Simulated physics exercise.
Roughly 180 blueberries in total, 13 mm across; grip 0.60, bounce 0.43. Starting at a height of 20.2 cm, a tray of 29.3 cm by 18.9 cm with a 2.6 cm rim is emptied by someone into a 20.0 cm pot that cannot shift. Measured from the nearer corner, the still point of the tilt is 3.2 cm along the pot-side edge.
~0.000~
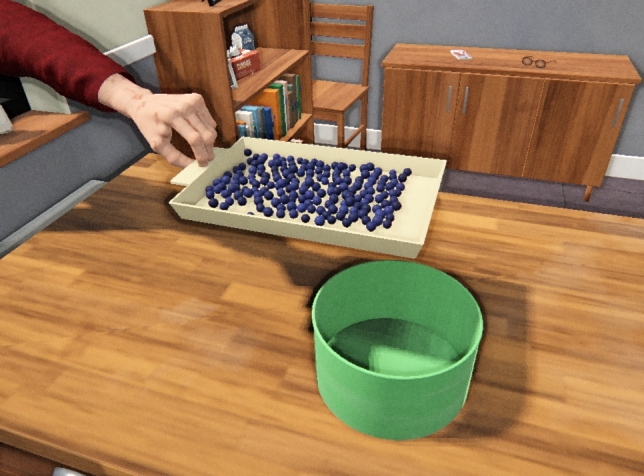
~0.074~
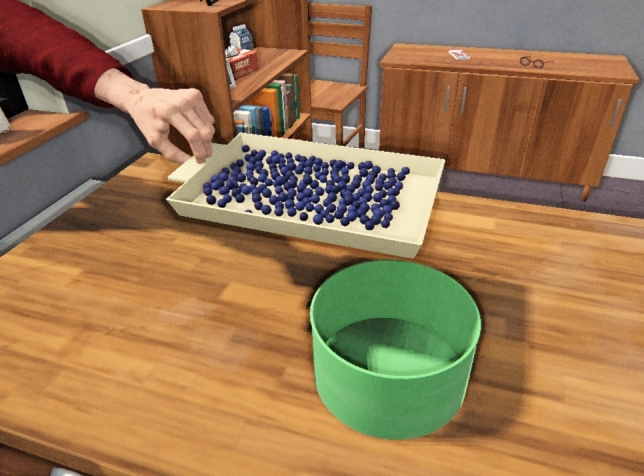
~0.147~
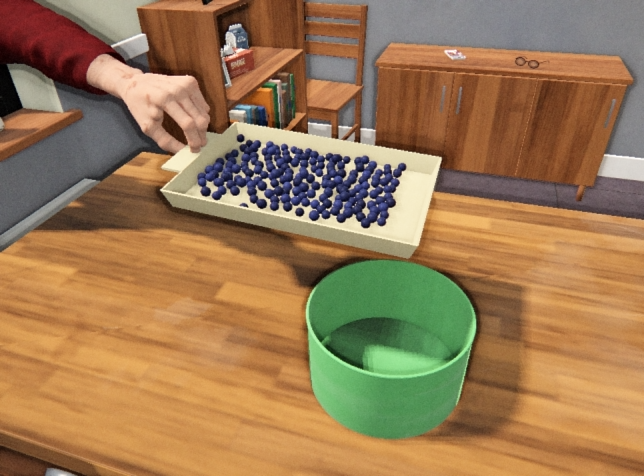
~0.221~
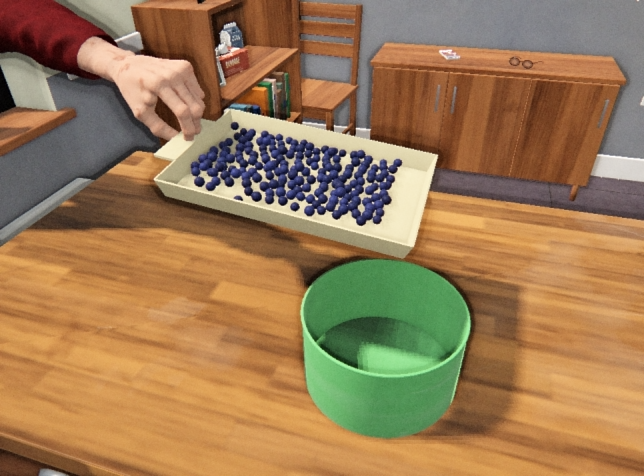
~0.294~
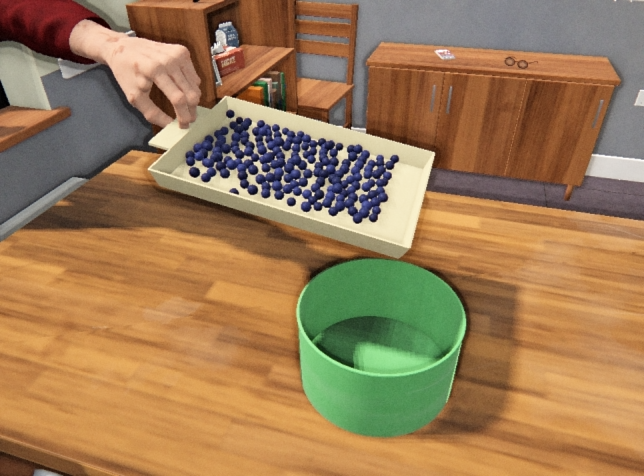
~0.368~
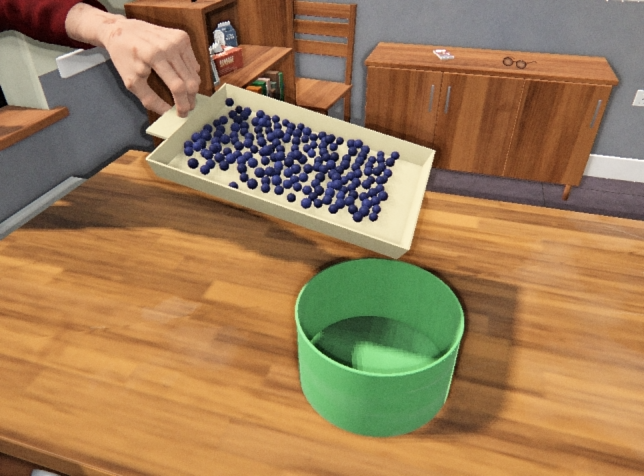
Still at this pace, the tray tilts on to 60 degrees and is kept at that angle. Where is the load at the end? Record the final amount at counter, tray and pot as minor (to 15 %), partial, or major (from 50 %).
Final: Counter minor, left on the tray major, pot minor.
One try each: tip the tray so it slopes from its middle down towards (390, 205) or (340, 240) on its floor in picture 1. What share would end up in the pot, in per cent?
I'd put it at roughly 0 per cent for the first tilt and roughly 0 per cent for the second.
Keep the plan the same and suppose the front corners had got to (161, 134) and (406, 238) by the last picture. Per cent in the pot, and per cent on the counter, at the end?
Pot: 0, counter: 5.
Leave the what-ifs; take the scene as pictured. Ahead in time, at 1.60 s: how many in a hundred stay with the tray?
Roughly 100 per cent.
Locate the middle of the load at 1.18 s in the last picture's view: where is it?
Roughly pixel (369, 167).
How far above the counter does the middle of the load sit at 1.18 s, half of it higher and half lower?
About 28 cm.
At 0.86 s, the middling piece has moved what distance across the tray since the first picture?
Displacement on the tray: About 8 cm.
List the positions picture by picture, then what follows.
The first frame shows tray tilt 0 degrees, front corners at (178, 200) and (417, 239); middle of the pieces at (306, 186); pot at (396, 311).
The second frame shows tray tilt 1 degrees, front corners at (176, 197) and (415, 239); middle of the pieces at (304, 183).
The third frame shows tray tilt 4 degrees, front corners at (170, 188) and (412, 240), lowest corner right front; middle of the pieces at (300, 177).
The fourth frame shows tray tilt 7 degrees, front corners at (163, 178) and (407, 240), lowest corner right front; middle of the pieces at (295, 170).
The fifth frame shows tray tilt 11 degrees, front corners at (158, 167) and (404, 241), lowest corner right front; middle of the pieces at (291, 163).
The sixth frame shows tray tilt 14 degrees, front corners at (156, 158) and (403, 242), lowest corner right front; middle of the pieces at (291, 156); pot at (379, 309). Its pace works out near 45 degrees a second.
After 0.86 s, tilt 36 degrees; the tray holds 100 %, the pot 0 %.
Then, at 1.18 s, tilt 51 degrees; the tray holds 100 %, the pot 0 %.
After 1.60 s, tilt 60 degrees; the tray holds 100 %, the pot 0 %.
By 2.7 s all is still; counter 0 %, tray 95 %, pot 0 %.
